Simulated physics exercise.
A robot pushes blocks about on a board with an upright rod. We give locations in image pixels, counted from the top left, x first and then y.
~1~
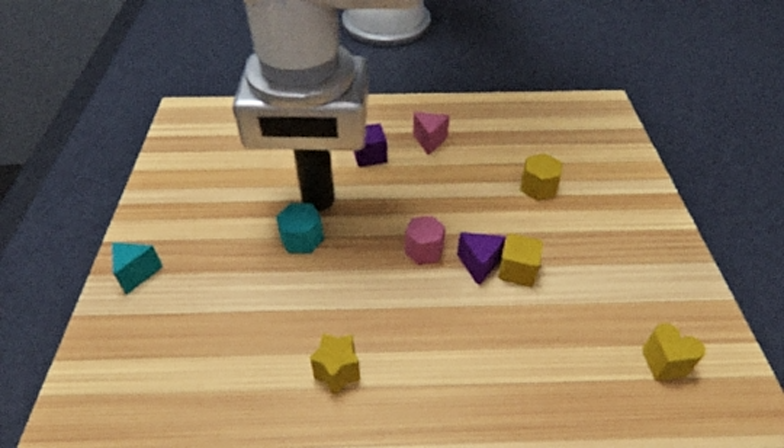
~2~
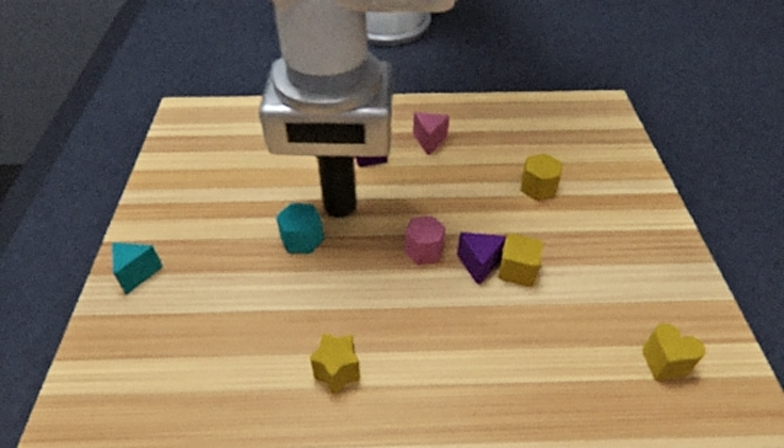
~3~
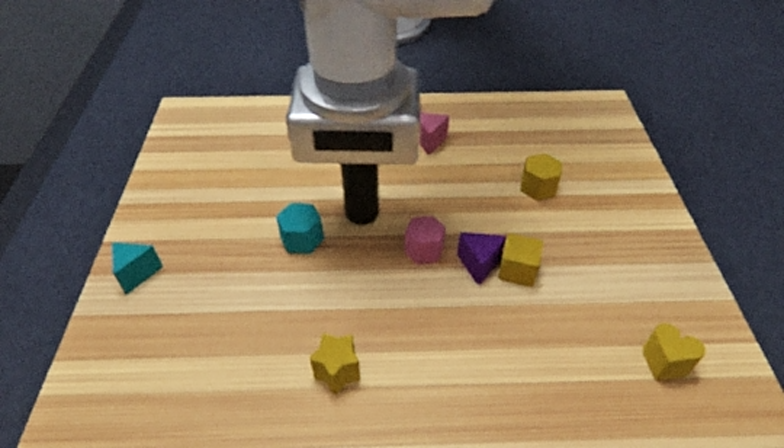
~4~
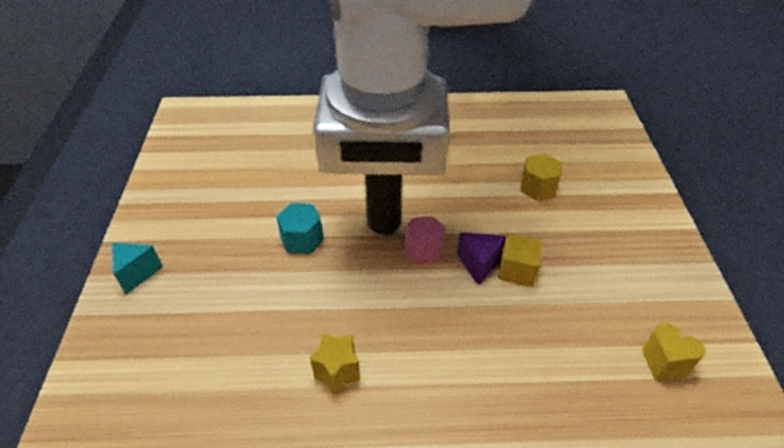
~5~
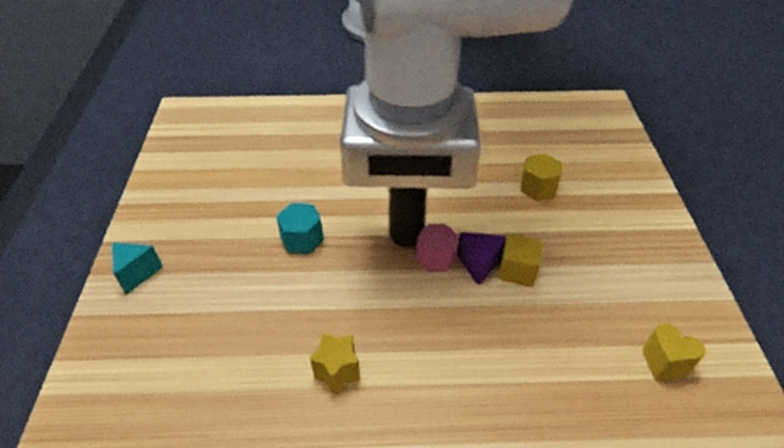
In this clip, a robot arm with a black upright rod moves right and slightly toward the viewer across a wooden board of colored blocks, then nudges the pink six-sided block a short way right, toward the purple three-sided block.
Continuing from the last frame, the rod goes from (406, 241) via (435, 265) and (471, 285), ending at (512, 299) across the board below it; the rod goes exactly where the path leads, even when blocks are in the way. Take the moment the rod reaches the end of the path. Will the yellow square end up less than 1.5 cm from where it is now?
It seems so.
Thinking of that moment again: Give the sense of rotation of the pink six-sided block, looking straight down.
From above, clockwise.
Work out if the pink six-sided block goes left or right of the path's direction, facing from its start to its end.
Side: Right.
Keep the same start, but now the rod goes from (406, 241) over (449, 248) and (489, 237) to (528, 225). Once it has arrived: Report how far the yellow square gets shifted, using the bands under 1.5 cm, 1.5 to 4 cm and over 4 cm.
From 1.5 to 4 cm.
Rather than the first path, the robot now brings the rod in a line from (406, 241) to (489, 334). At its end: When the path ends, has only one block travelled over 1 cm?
My answer is yes.
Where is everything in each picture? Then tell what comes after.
Rod's lower end (319, 201); pink six-sided block (426, 229); purple three-sided block (483, 243); yellow square (524, 249), in the first picture.
Rod (340, 206); blocks still, in the second picture.
Rod (362, 213); blocks still, in the third picture.
Rod (384, 223); blocks still, in the fourth picture.
Rod (407, 235); pink six-sided block (438, 236); purple three-sided block (483, 243); yellow square (524, 249), in the fifth picture.
What follows on the original path. One third of the way, rod (437, 259); pink six-sided block (468, 265); purple three-sided block (489, 243).
Two thirds of the way, rod (472, 278); pink six-sided block (501, 290), turned 35° clockwise; purple three-sided block (493, 242), turned 20° anticlockwise.
At the end, rod (514, 293); pink six-sided block (530, 312), turned 60° clockwise; purple three-sided block (496, 240), turned 30° anticlockwise; yellow square (530, 249).
